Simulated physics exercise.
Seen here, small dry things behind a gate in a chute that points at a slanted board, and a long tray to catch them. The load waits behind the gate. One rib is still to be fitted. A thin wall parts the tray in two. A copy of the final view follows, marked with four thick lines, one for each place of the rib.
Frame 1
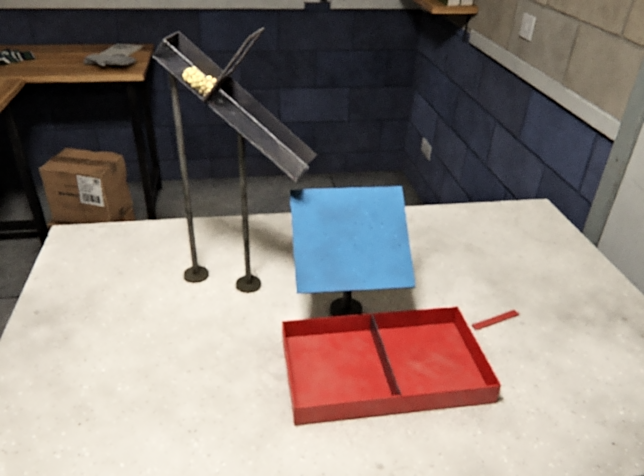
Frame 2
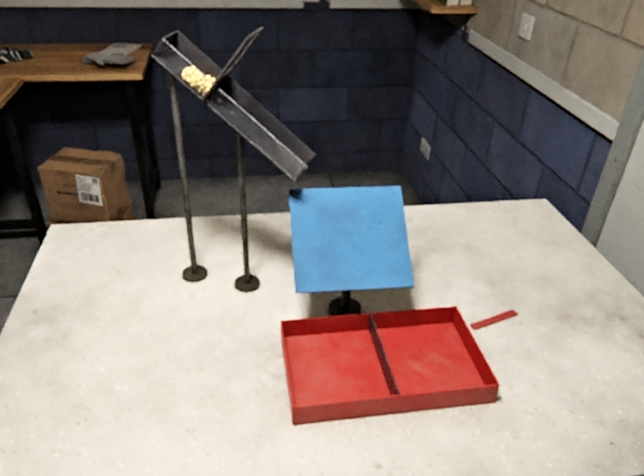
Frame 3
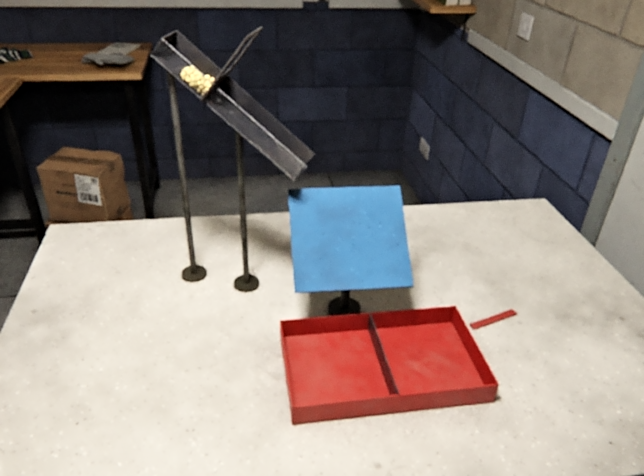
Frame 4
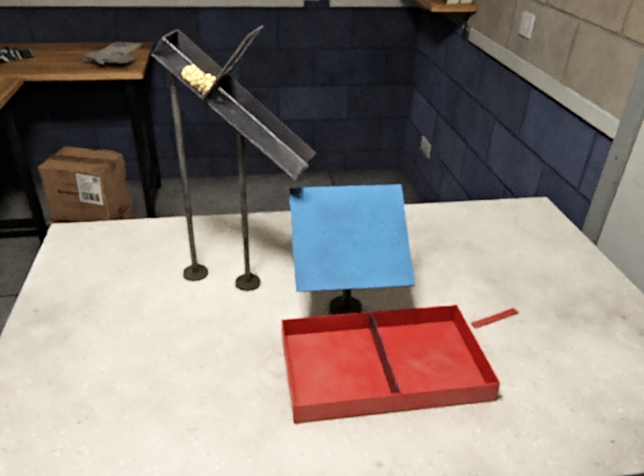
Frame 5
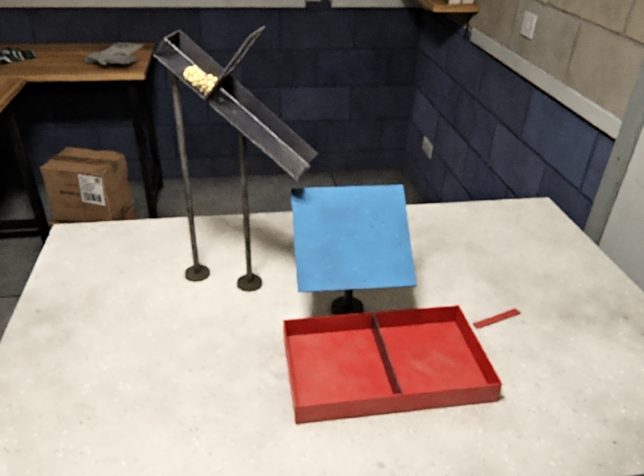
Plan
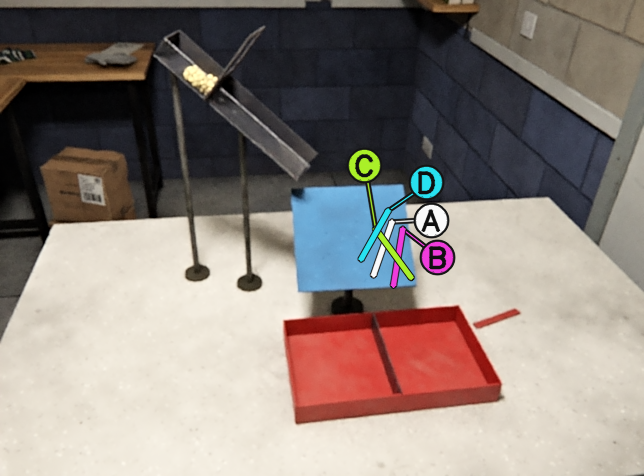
Pale yellow beans sit still in a sloped chute above a blue board and red tray.
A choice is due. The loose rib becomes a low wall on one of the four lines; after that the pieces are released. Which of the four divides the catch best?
B works best here.
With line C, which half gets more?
The right half.
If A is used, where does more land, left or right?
The left half.
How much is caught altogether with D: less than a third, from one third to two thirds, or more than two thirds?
Line D gives more than two thirds.
On the marked copy, line A from (391, 222) to (373, 275); line B from (402, 229) to (393, 285); line C from (375, 229) to (411, 277); line D from (388, 210) to (361, 259).
For line A, of what is caught, nearly all in the left half, a small part in the right.
For line B, of what is caught, about half in the left half, about half in the right.
For line C, of what is caught, about a quarter in the left half, most in the right.
For line D, of what is caught, nearly all in the left half, a small part in the right.
